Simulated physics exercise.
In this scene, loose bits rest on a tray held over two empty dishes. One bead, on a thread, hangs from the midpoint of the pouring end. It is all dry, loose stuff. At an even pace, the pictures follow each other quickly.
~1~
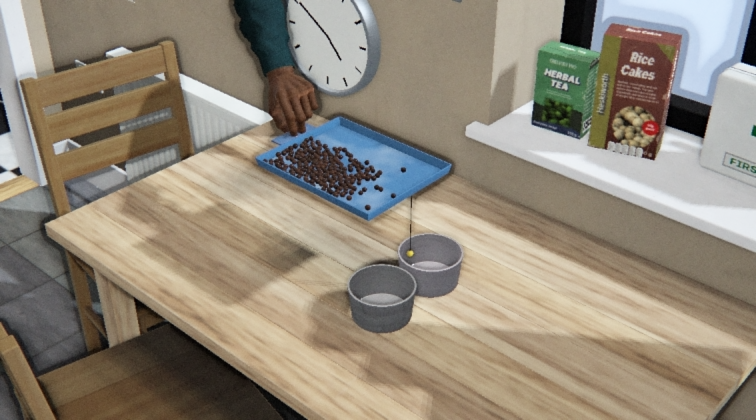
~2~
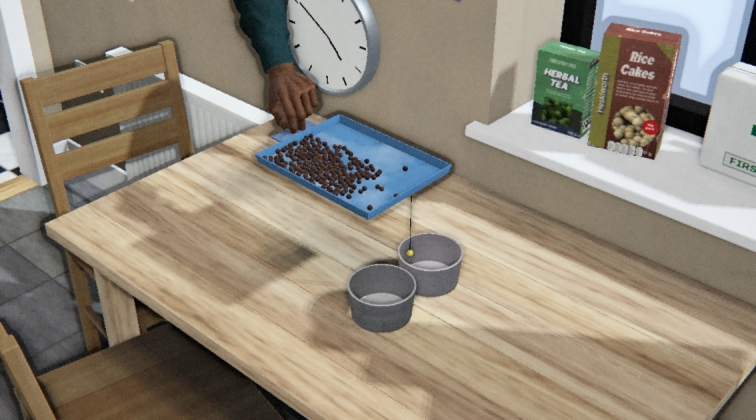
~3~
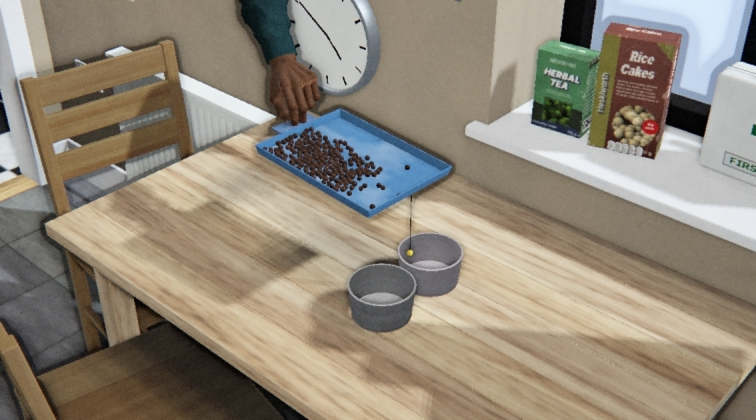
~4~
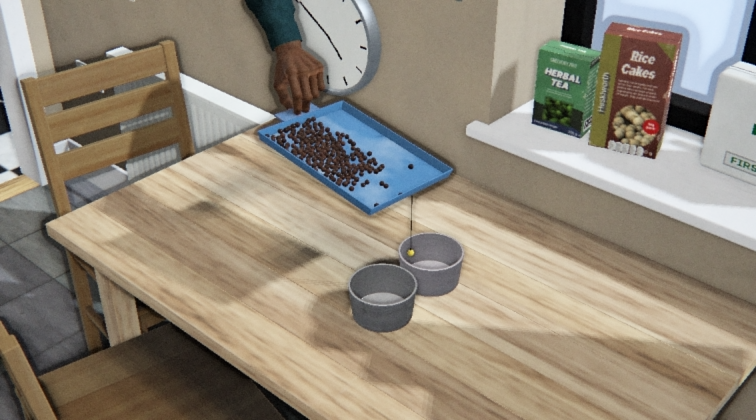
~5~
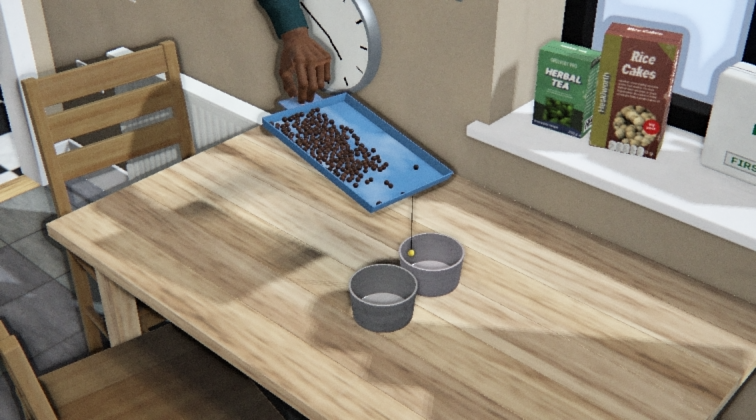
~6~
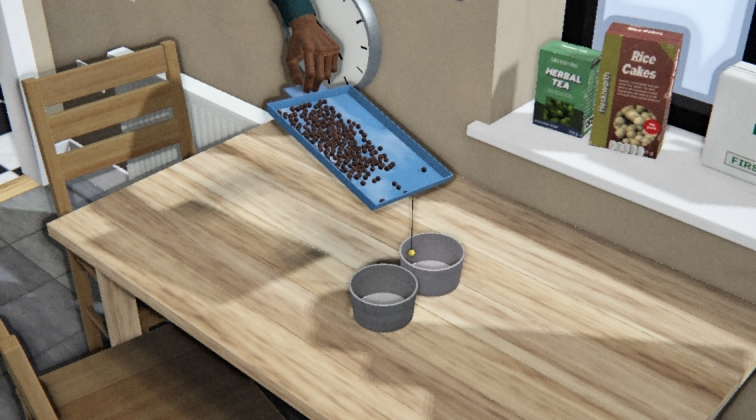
A hand lifts the back of a blue tray, and the brown balls shift across it.
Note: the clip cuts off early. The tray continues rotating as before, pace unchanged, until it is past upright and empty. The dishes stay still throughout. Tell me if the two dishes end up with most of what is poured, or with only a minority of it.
It looks like most goes past the dishes, when all's done.
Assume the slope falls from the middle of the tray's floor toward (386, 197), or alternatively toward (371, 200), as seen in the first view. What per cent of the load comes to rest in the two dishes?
Respectively 50 and 80 in a hundred.
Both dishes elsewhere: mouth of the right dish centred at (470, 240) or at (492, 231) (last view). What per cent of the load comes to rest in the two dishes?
Approximately 80 percent, followed by approximately 60 percent.
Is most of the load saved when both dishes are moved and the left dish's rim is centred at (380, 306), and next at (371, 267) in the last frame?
Shy of half, then shy of half.
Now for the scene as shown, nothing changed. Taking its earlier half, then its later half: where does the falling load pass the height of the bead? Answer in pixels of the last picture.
The opening part goes through (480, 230); what follows goes through (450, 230).
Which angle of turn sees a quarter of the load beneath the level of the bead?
70 degrees.
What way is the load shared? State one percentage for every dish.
Left 0 %, right 30 %.
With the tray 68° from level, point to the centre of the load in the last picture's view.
About (454, 208).
Soon, tray tipped steeply; about a third on the tray; a small part in the right dish; about a quarter outside both; about half in the air.
A while on, tray tipped past a quarter turn; a stray few on the tray; about a quarter in the right dish; about two thirds outside both; a small part in the air.
Towards the end, tray tipped past a quarter turn; about a third in the right dish; about two thirds outside both.
Finally, tray tipped past a quarter turn; a stray few in the left dish; about a third in the right dish; about two thirds outside both.
